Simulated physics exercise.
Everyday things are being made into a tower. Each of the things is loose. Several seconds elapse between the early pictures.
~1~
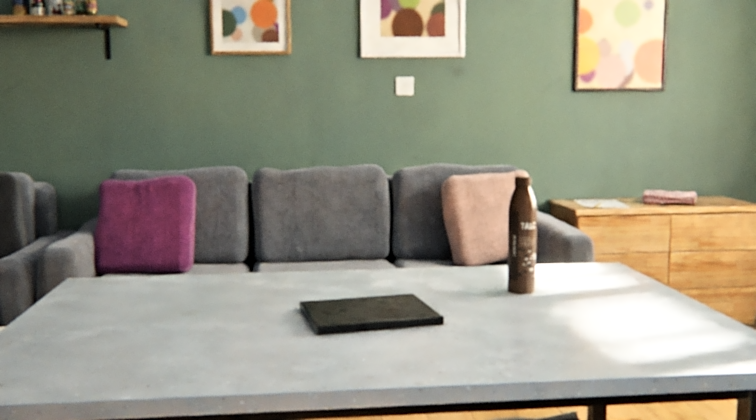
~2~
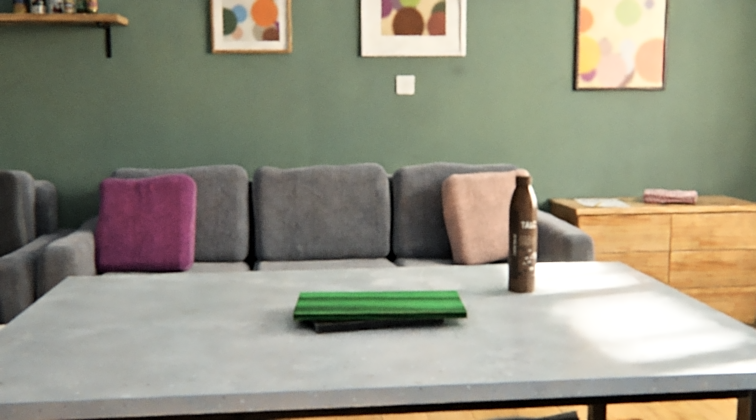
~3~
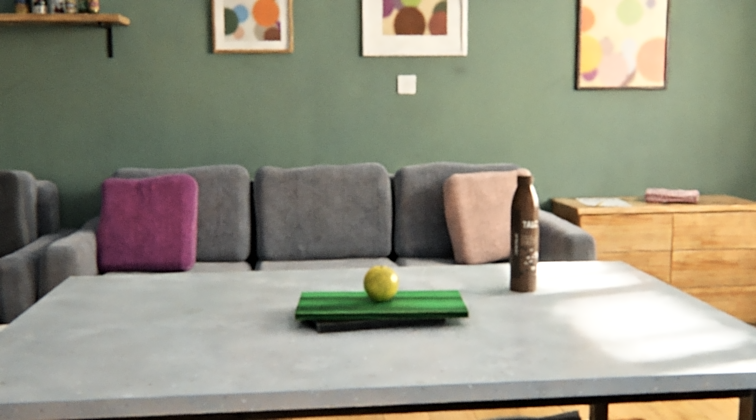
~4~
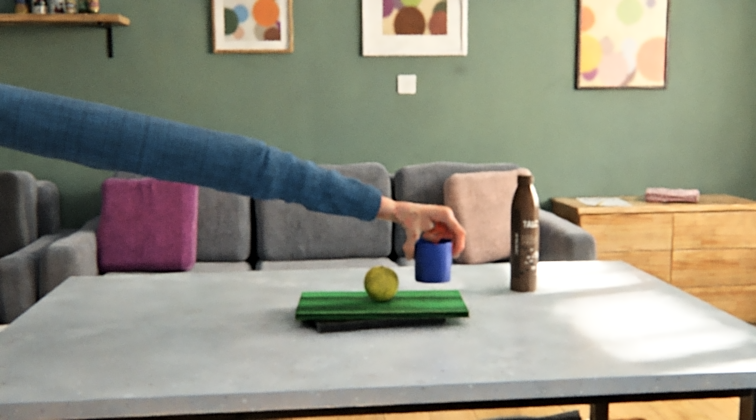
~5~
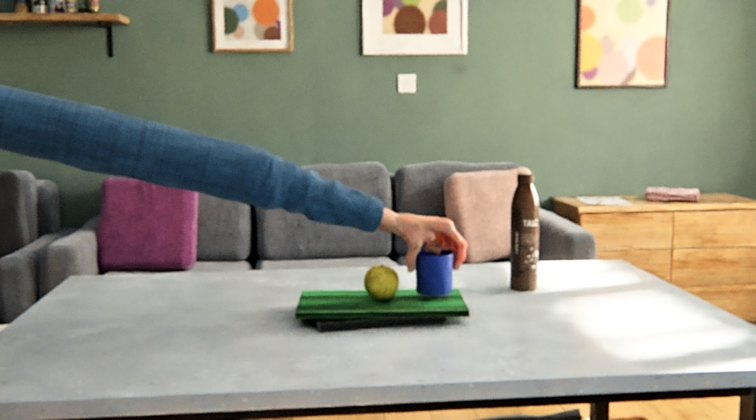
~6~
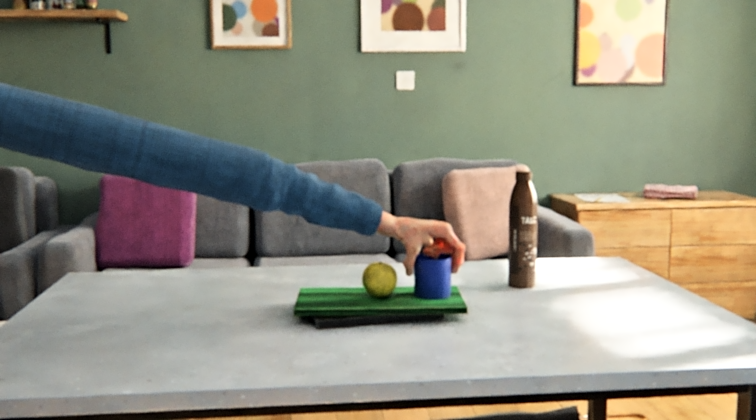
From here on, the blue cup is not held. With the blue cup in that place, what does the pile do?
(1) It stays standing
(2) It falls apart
Answer: 1.
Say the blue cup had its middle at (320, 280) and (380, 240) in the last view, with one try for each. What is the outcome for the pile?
Try one: It stands firm; try two: It topples.
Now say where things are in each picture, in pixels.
In the first picture, the last thing is not in view yet.
In the second picture, the last thing is not in view yet; brown bottle (523, 234).
In the third picture, the last thing is not in view yet; yellow apple (381, 283).
In the fourth picture, coming down; blue cup (433, 260); brown bottle (524, 233).
In the fifth picture, coming down; blue cup (434, 272); yellow apple (381, 282).
In the sixth picture, set down, still held; blue cup (432, 276); brown bottle (523, 229).
Then, 0.60 s on from there, things are still on the move.
Then, 1.40 s on from there, no change.
Then, 2.00 s on from there, blue cup resting near (432, 276).
Then, 2.70 s on from there, blue cup resting near (433, 277).
In the end, all 5 unmoved. At the end, from the last picture's camera, blue cup near (433, 277). The pile keeps its balance.
